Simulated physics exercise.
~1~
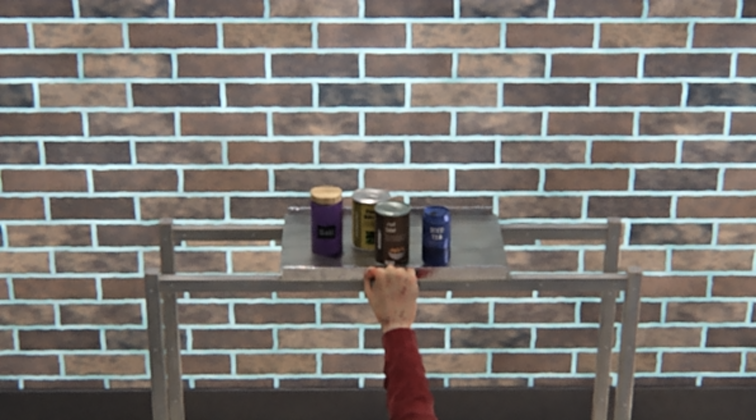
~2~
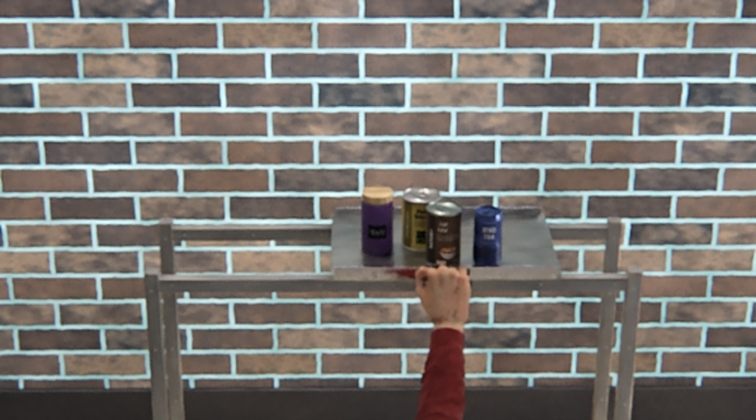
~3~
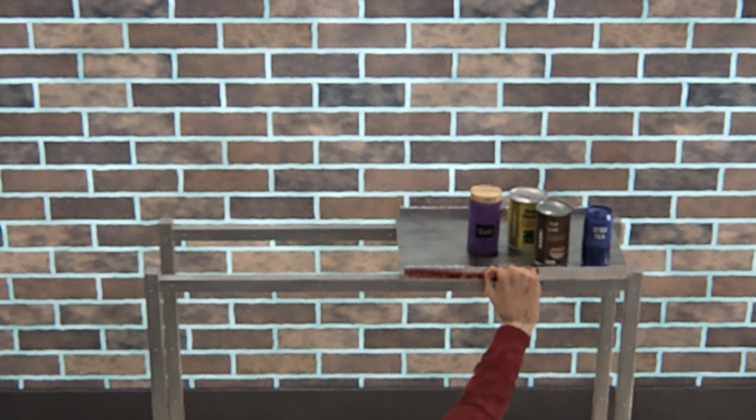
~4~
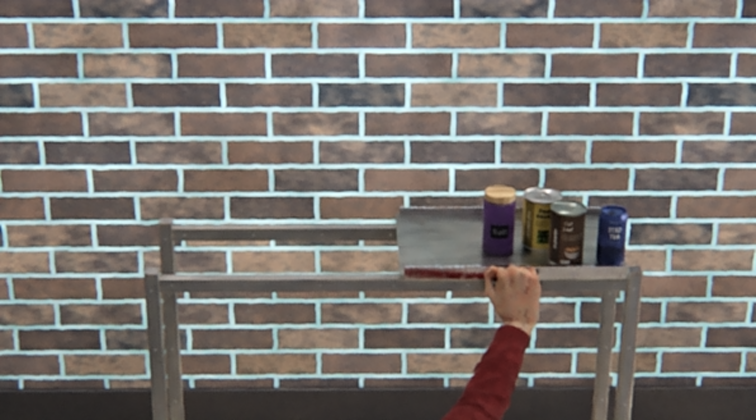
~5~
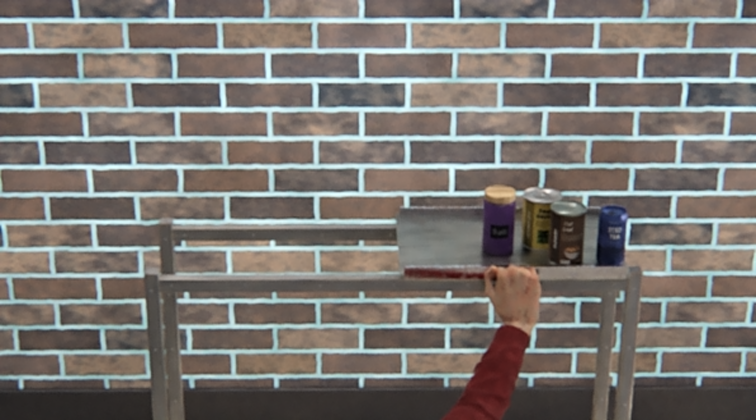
A hand in a red sleeve grips the front edge of a flat metal tray that sits on a grey frame before a brick wall with pale mortar, seen from the front and slightly above. Four containers stand on it, a purple jar at left, a yellow tin and a brown tin in the middle, and a blue can at right. The hand pushes the tray rightward, carrying them along. The tray stops at the frame's right end, and the containers slide slightly farther right. They come to rest upright, still aboard, with the blue can near the right edge.
